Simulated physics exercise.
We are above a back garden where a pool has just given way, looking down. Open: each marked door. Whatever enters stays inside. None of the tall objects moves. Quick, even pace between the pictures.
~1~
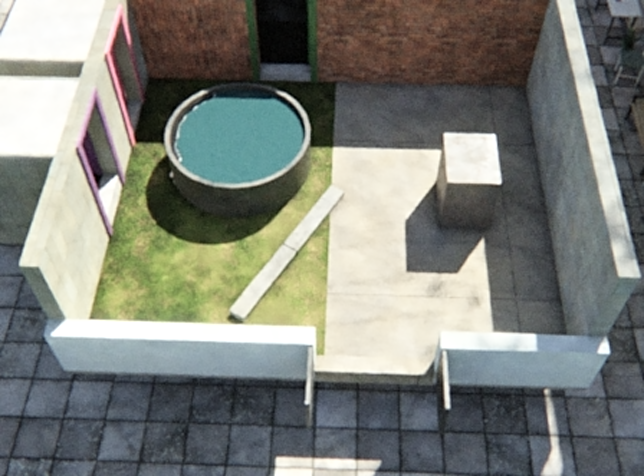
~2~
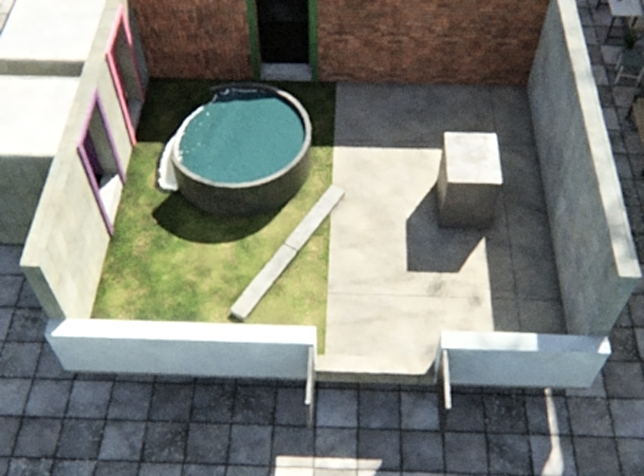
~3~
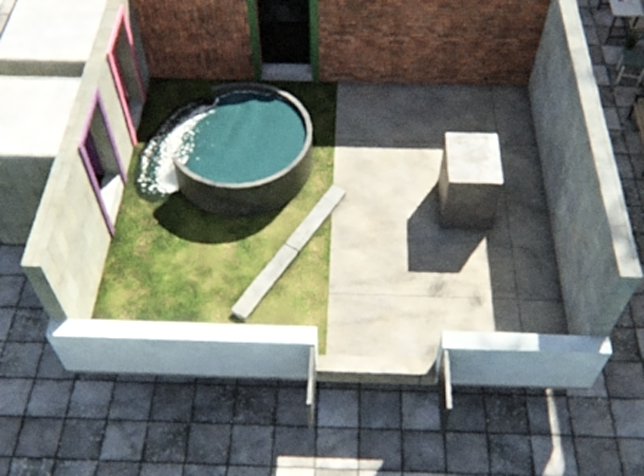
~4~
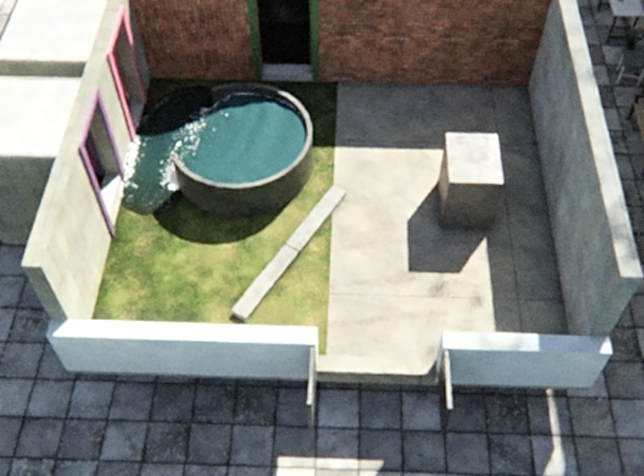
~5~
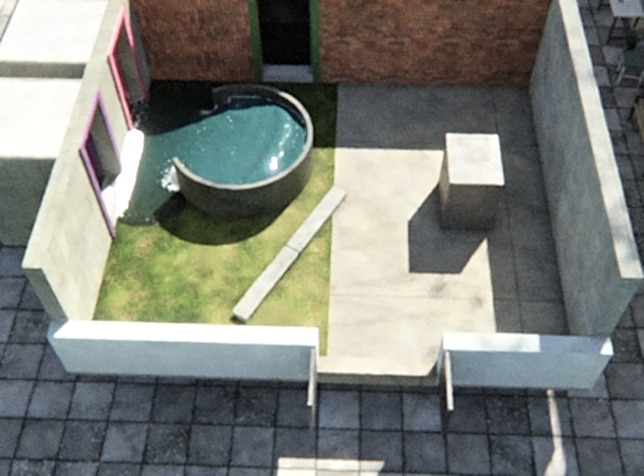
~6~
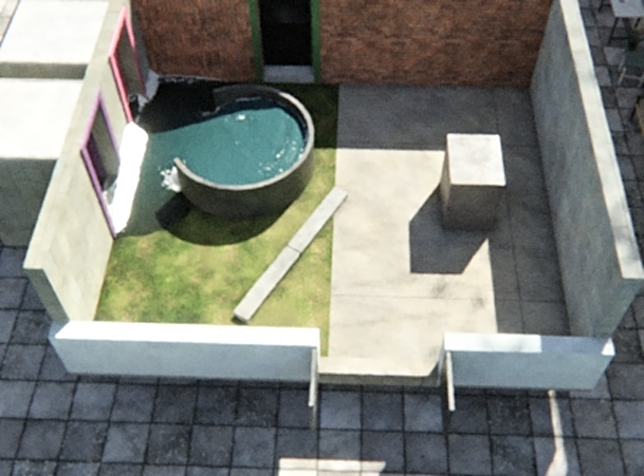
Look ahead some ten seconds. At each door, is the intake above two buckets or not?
The pink door will allow in an excess, the purple door will allow in no excess, the green door will allow in no excess.
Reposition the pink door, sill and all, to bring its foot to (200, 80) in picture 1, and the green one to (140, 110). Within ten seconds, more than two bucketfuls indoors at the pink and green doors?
Lab note - pink door overshoots, green door overshoots.
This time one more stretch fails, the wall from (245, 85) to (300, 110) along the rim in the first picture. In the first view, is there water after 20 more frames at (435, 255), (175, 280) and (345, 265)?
One after the other: Not flooded, dry, clear.
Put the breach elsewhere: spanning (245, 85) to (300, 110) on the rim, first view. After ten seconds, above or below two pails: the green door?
Well, it turns out the green door crosses the threshold.
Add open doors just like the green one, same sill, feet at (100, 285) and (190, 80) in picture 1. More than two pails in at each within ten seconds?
In that order: Keeps below it, floods.
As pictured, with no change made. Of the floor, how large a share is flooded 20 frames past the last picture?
By my count, 45 percent.
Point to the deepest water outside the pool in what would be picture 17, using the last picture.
Approximate pixel: (152, 86).
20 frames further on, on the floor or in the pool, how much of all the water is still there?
Estimate: Close to 82 %.
A moment on, water covers 15 % of the floor; the pink door far over two buckets in, the purple door under two buckets in, the green door not reached.
Next, water covers 25 % of the floor; the pink door far over two buckets in, the purple door under two buckets in, the green door wet at the sill, nothing in.
Then, water covers 45 % of the floor; the pink door far over two buckets in, the purple door under two buckets in, the green door wet at the sill, nothing in.
Later, water covers 70 % of the floor; the pink door far over two buckets in, the purple door under two buckets in, the green door wet at the sill, nothing in.
In the end, water covers 95 % of the floor; the pink door far over two buckets in, the purple door under two buckets in, the green door wet at the sill, nothing in.
